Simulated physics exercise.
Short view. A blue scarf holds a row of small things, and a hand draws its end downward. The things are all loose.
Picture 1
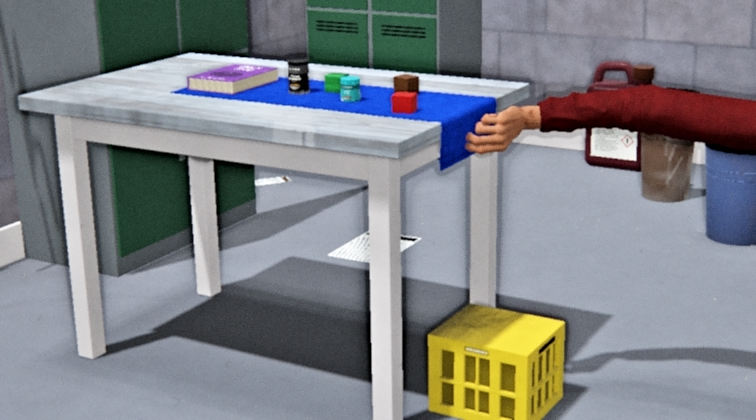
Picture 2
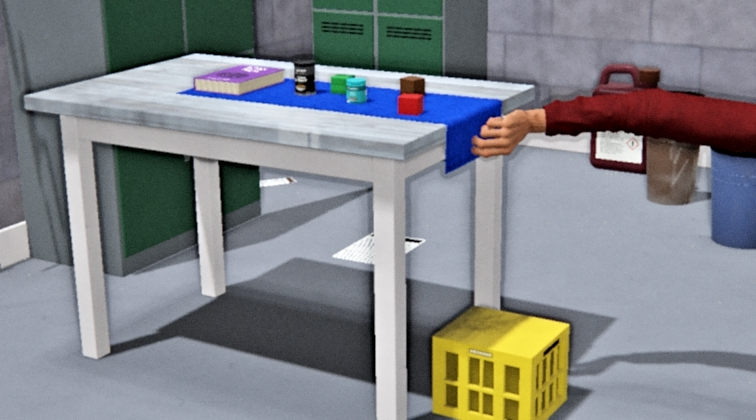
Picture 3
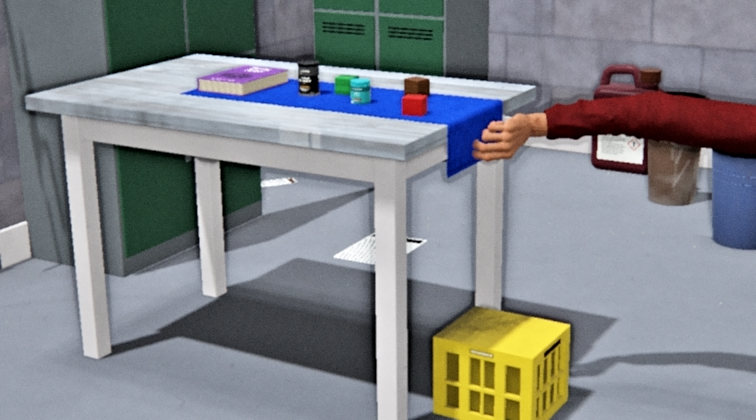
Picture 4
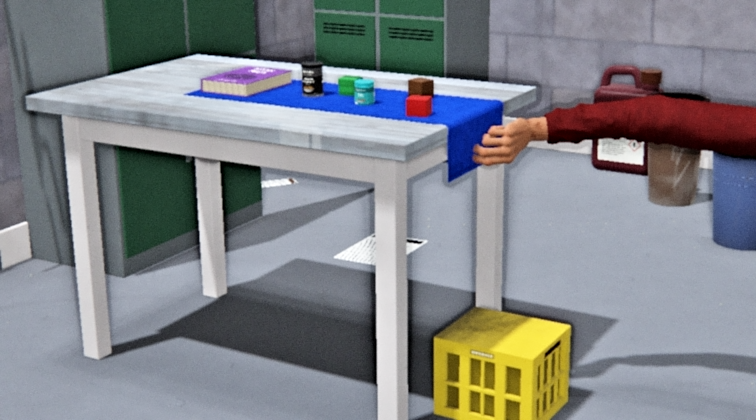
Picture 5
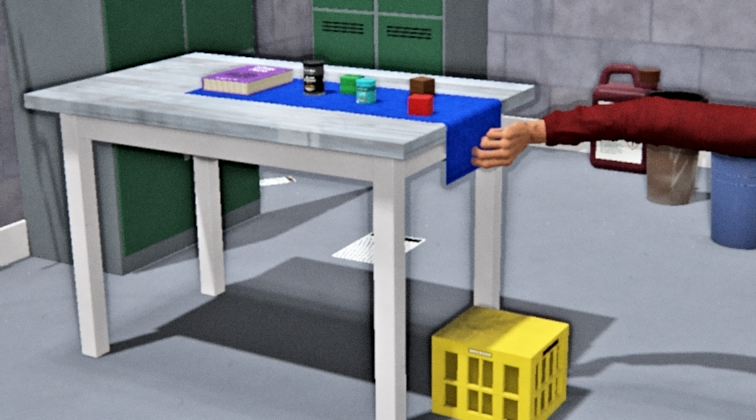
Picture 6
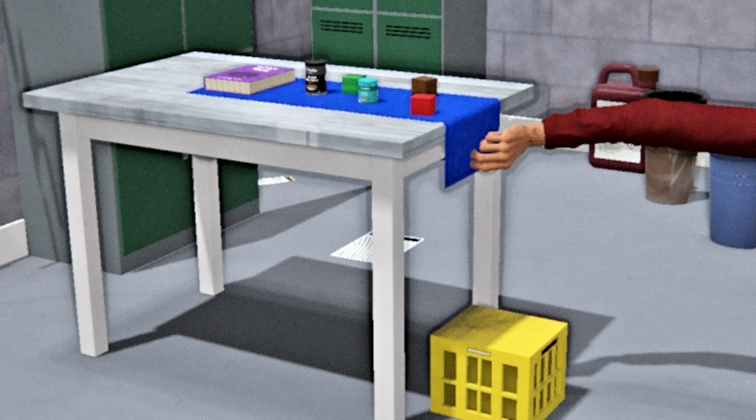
We see a hand at the right drawing the hanging end of a blue scarf slowly downward at a table's edge, while the cubes, turquoise pot and black can on it shift slightly to the right along the tabletop.
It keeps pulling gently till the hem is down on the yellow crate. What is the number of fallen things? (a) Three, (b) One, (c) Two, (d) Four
Four (d).
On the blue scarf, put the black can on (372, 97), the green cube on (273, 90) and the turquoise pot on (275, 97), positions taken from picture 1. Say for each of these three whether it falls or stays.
The black can is off the top, the green cube is still on top, the turquoise pot is still on top.
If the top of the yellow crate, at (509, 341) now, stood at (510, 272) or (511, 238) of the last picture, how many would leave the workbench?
Totals 2, 1.
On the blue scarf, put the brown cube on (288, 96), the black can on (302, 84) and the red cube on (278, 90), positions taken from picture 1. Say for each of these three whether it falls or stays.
Start with the brown cube, which is kept; next the black can, which is kept; last the red cube, which is kept.
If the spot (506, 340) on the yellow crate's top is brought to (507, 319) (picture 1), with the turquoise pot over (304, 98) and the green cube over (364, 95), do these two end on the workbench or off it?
Turquoise pot: Still up. Green cube: Off.
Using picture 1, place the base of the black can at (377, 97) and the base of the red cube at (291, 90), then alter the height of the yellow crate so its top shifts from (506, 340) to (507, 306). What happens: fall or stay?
The black can is carried off; the red cube survives.
A little later, hem near (475, 256); red cube and brown cube gone.
Next, hem on the crate; red cube, brown cube, turquoise pot and green cube gone.
When it is over, hem on the crate; red cube, brown cube, turquoise pot and green cube gone. The answer is four.
